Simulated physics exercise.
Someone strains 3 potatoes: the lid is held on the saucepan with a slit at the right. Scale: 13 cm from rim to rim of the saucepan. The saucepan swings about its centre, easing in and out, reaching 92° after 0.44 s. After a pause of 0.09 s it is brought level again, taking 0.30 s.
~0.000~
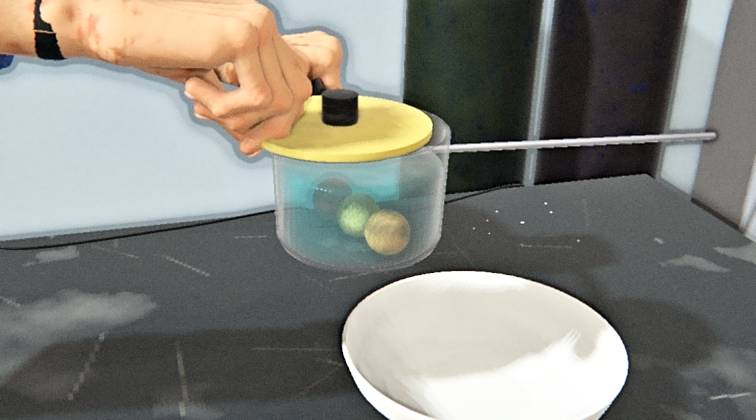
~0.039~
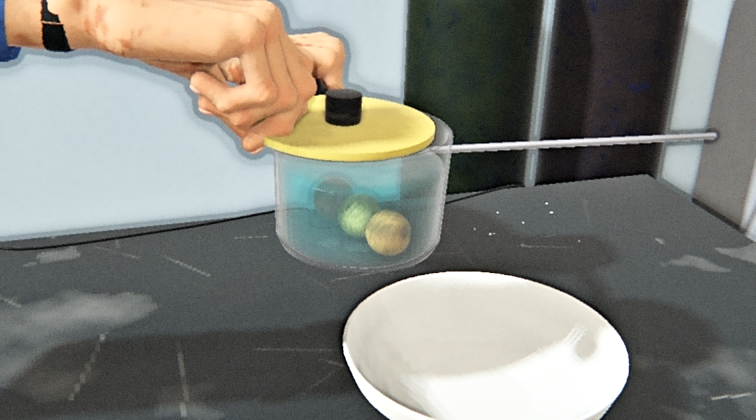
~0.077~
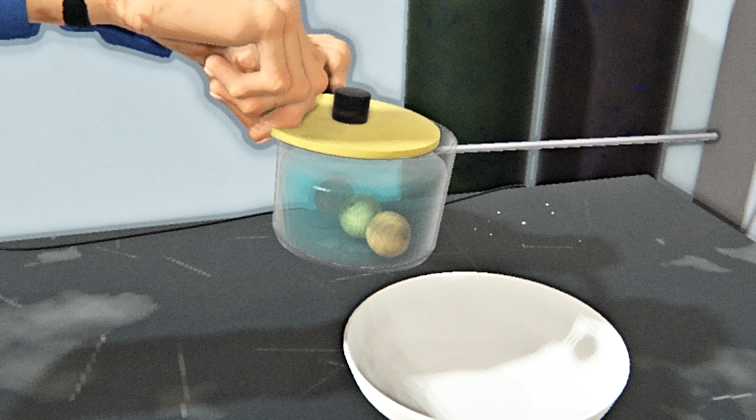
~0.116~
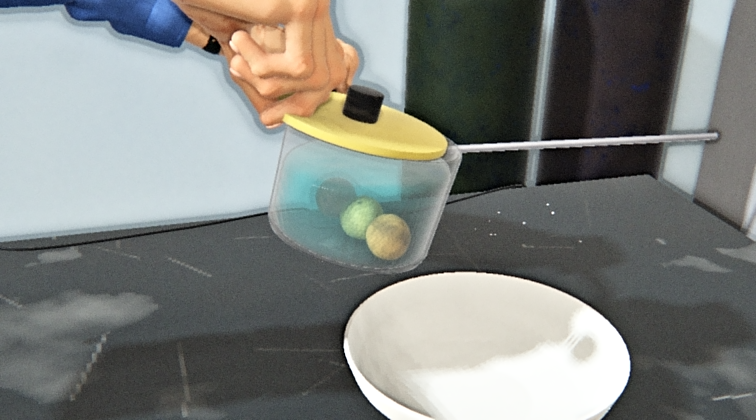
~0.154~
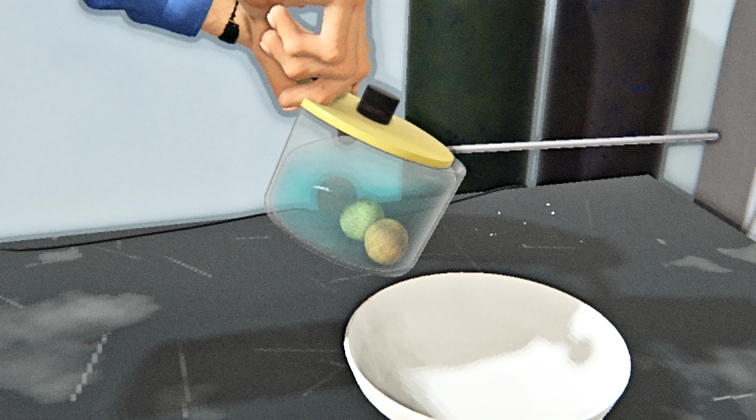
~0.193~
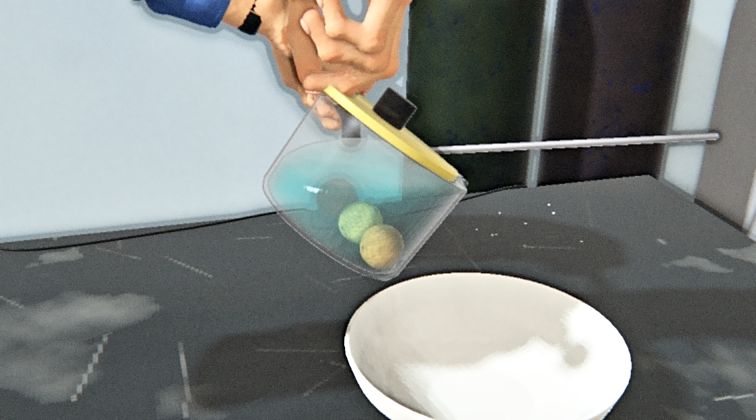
To begin with, two hands hold a yellow lid with a black knob on a clear saucepan of bluish water and potatoes, above and behind a white bowl. The hands then tilt the saucepan to the right, slightly at first and then steeply, its right side lowering toward the bowl.
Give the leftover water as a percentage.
Roughly 44 per cent is left.
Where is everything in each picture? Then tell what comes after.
It leans 0°; its right rim is at (442, 124); the water meets the walls at (279, 168) and (438, 154); the lid's edge is at (424, 118), 12 mm short of the rim, in the first frame.
It leans 2°; its right rim is at (444, 127); the water meets the walls at (280, 168) and (439, 155), in the second frame.
It leans 7°; its right rim is at (448, 135); the water meets the walls at (282, 167) and (442, 156), in the third frame.
It leans 15°; its right rim is at (453, 146); the water meets the walls at (284, 167) and (446, 158), in the fourth frame.
It leans 25°; its right rim is at (456, 163); the water meets the walls at (281, 171) and (452, 161), in the fifth frame.
It leans 37°; its right rim is at (455, 182); the water meets the walls at (276, 168) and (453, 167); 1 per cent is over the edge; the lid's edge is at (447, 166), 12 mm short of the rim, in the sixth frame.
Then, 0.36 s in, the tilt is 84° and 81 per cent of the water is still in the saucepan.
Then, 0.48 s in, the tilt is 92° and 64 per cent of the water is still in the saucepan.
Then, 0.60 s in, the tilt is 79° and 49 per cent of the water is still in the saucepan.
Then, 0.74 s in, the tilt is 19° and 44 per cent of the water is still in the saucepan.
Finally, 44 per cent of the water is still in the saucepan.
